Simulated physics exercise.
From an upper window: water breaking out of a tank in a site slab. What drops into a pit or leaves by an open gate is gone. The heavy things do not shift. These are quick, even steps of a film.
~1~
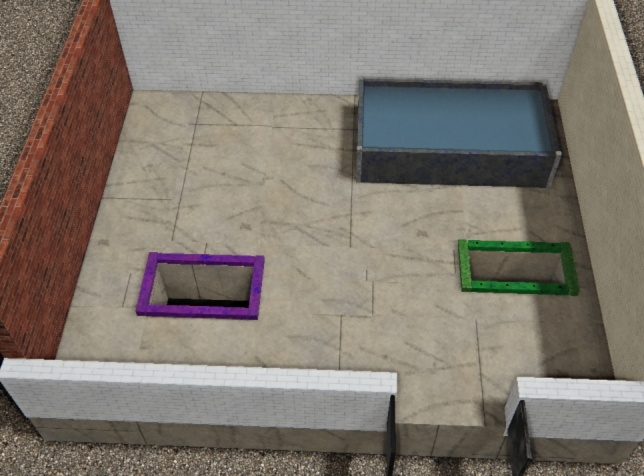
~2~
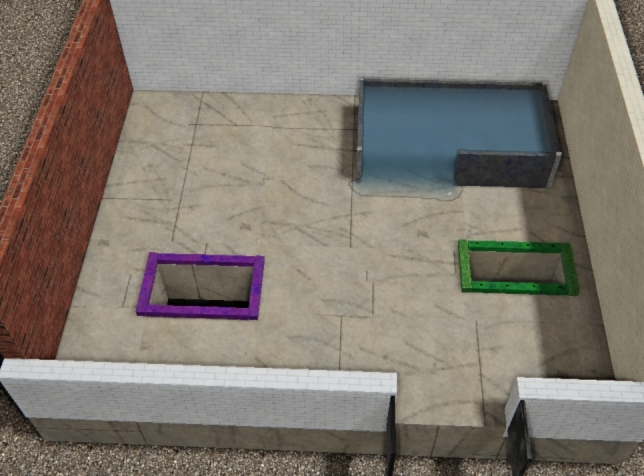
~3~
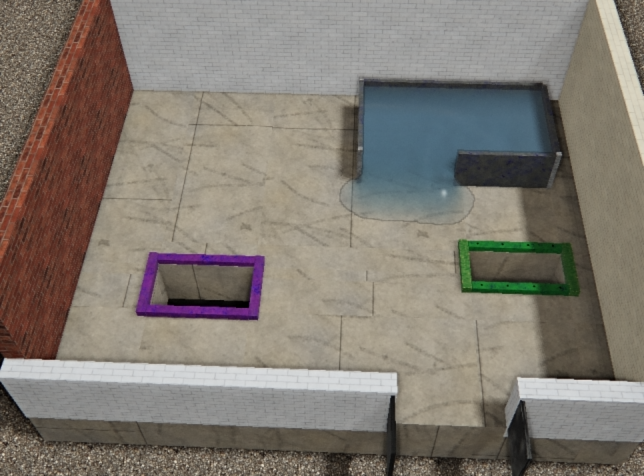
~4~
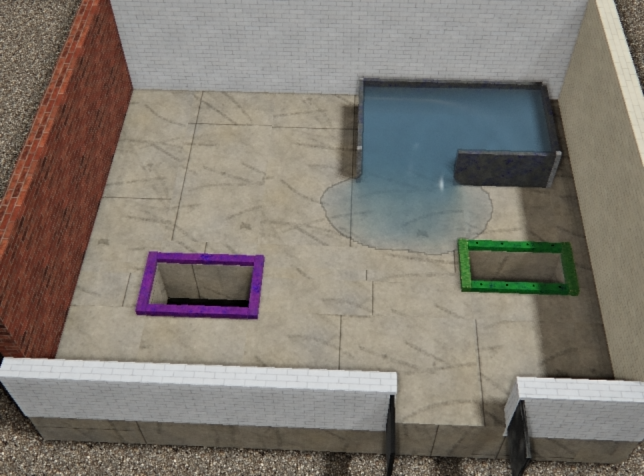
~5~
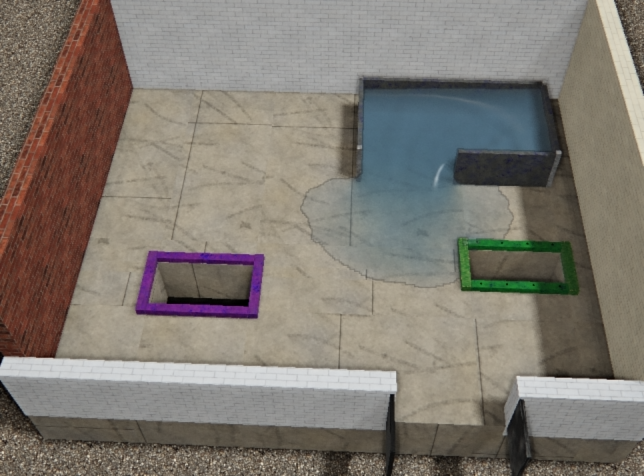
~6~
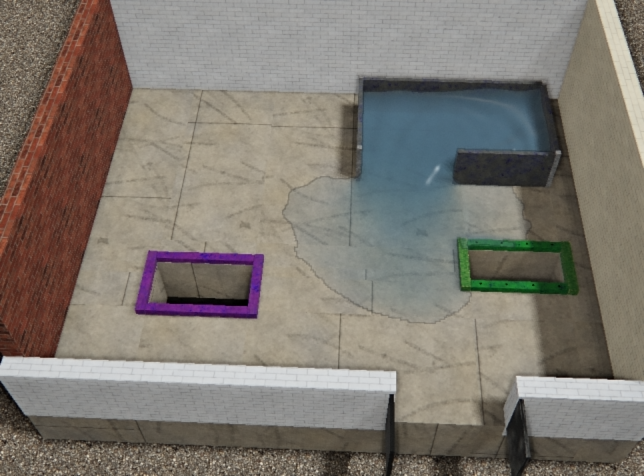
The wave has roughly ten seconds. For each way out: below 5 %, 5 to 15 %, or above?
One by one: The gate takes above 15 %; the purple pit takes not even 5 %; the green pit takes not even 5 %.
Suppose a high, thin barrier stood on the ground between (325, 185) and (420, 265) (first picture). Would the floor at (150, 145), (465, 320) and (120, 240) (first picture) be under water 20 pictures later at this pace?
As listed: Free of water, awash, free of water.
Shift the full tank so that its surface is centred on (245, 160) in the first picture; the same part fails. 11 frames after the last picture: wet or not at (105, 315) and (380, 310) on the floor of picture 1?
In that order: Flooded, not flooded.
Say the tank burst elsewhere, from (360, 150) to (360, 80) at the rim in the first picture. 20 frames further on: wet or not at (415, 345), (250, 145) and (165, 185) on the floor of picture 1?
One after the other: Clear, wet, flooded.
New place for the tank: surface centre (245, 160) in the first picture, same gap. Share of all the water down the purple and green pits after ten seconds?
Parts in a hundred: Purple 40, green 0.
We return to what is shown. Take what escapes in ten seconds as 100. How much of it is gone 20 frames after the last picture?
I make it 45 per cent.
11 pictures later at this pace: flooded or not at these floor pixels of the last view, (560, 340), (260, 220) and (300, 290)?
One after the other: No water, flooded, wet.
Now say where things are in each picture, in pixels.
In the first frame, the open tank at (455, 119) is whole and still.
In the second frame, water pours out at (408, 173) and has run to (356, 186).
In the third frame, the front is at (348, 202), out from the gap at (408, 174).
In the fourth frame, the front is at (453, 245), out from the gap at (407, 173).
In the fifth frame, water pours out at (407, 173) and has run to (437, 281).
In the sixth frame, water pours out at (407, 172) and has run to (433, 316).
A moment on, water covers 30 % of the floor; the gate 1 %, the purple pit 0 %, the green pit 1 %.
Next, water covers 40 % of the floor; the gate 6 %, the purple pit 1 %, the green pit 1 %.
Then, water covers 55 % of the floor; the gate 15 %, the purple pit 1 %, the green pit 1 %.
Later, water covers 70 % of the floor; the gate 26 %, the purple pit 1 %, the green pit 1 %.
In the end, water covers 90 % of the floor; the gate 34 %, the purple pit 1 %, the green pit 1 %.
